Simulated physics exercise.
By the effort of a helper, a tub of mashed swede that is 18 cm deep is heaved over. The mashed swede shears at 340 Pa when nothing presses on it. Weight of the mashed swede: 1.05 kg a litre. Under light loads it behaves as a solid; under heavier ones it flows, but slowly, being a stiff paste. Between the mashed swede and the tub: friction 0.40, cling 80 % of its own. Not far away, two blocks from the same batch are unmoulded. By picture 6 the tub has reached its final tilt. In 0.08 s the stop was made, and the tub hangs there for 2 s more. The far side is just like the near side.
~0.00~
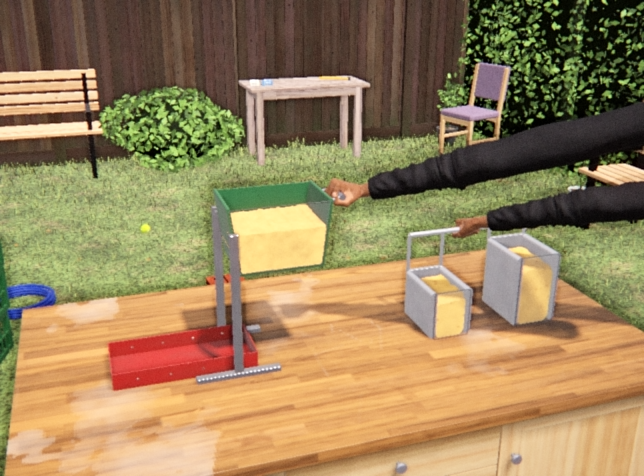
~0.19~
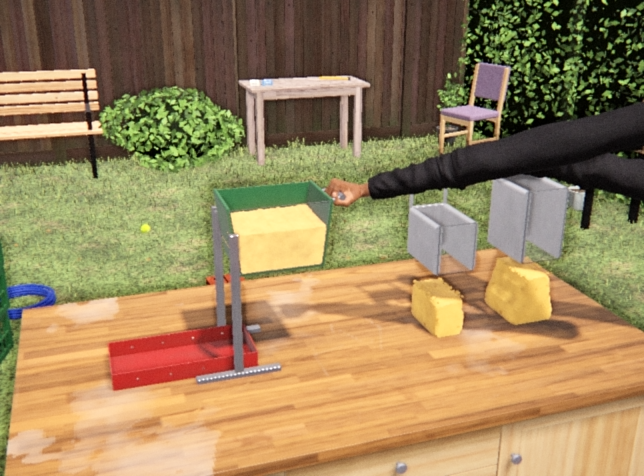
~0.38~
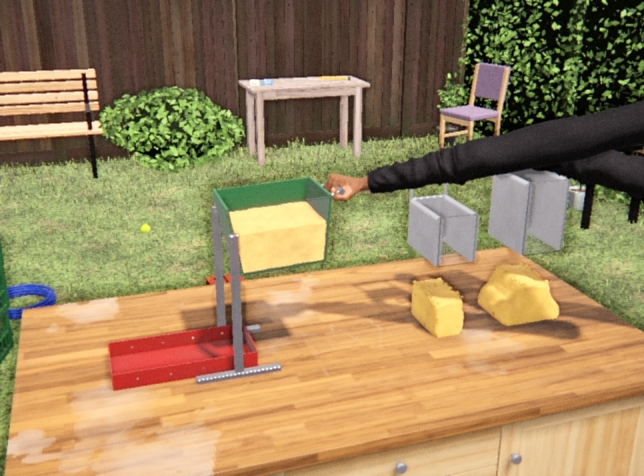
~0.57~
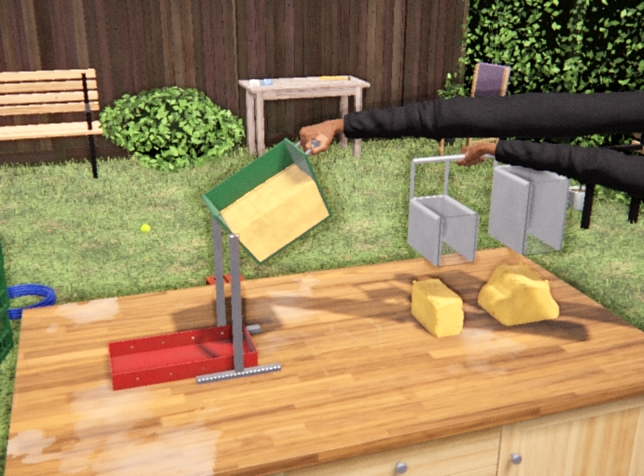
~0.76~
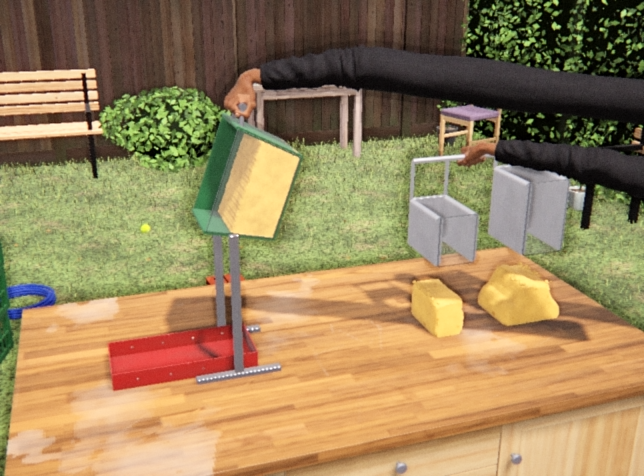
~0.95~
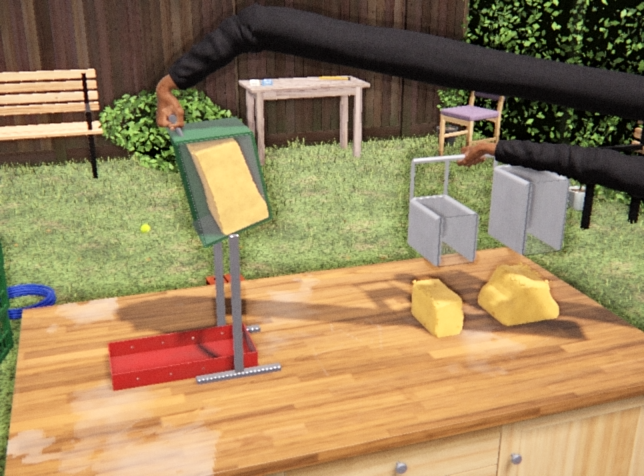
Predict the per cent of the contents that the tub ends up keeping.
The tub ends up keeping roughly 0 %.
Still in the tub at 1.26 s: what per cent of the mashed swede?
Near 30 %.
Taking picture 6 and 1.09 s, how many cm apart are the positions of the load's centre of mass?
Some 10 cm.
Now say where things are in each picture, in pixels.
The first frame shows handle-side rim at (330, 201), tilt 0 degrees; crest of the mashed swede at (241, 235); block heights 12 cm, 19 cm (left to right).
The second frame shows handle-side rim at (330, 201), tilt 0 degrees; crest of the mashed swede at (241, 235); block heights 12 cm, 16 cm (left to right).
The third frame shows handle-side rim at (329, 196), tilt 3 degrees; crest of the mashed swede at (322, 222); block heights 12 cm, 14 cm (left to right).
The fourth frame shows handle-side rim at (304, 157), tilt 30 degrees; crest of the mashed swede at (313, 183); block heights 12 cm, 13 cm (left to right).
The fifth frame shows handle-side rim at (237, 130), tilt 70 degrees; crest of the mashed swede at (265, 145); block heights 12 cm, 13 cm (left to right).
The sixth frame shows handle-side rim at (177, 145), tilt 101 degrees; crest of the mashed swede at (232, 143); block heights 12 cm, 13 cm (left to right).
After 1.09 s, the tub is at 101 degrees and holds 66 %.
After 1.26 s, the tub is at 101 degrees and holds 28 %.
After 1.43 s, the tub is at 101 degrees and holds 12 %.
After 1.60 s, the tub is at 101 degrees and holds 0 %.
After 2.95 s, the tub is at 101 degrees and holds 0 %.
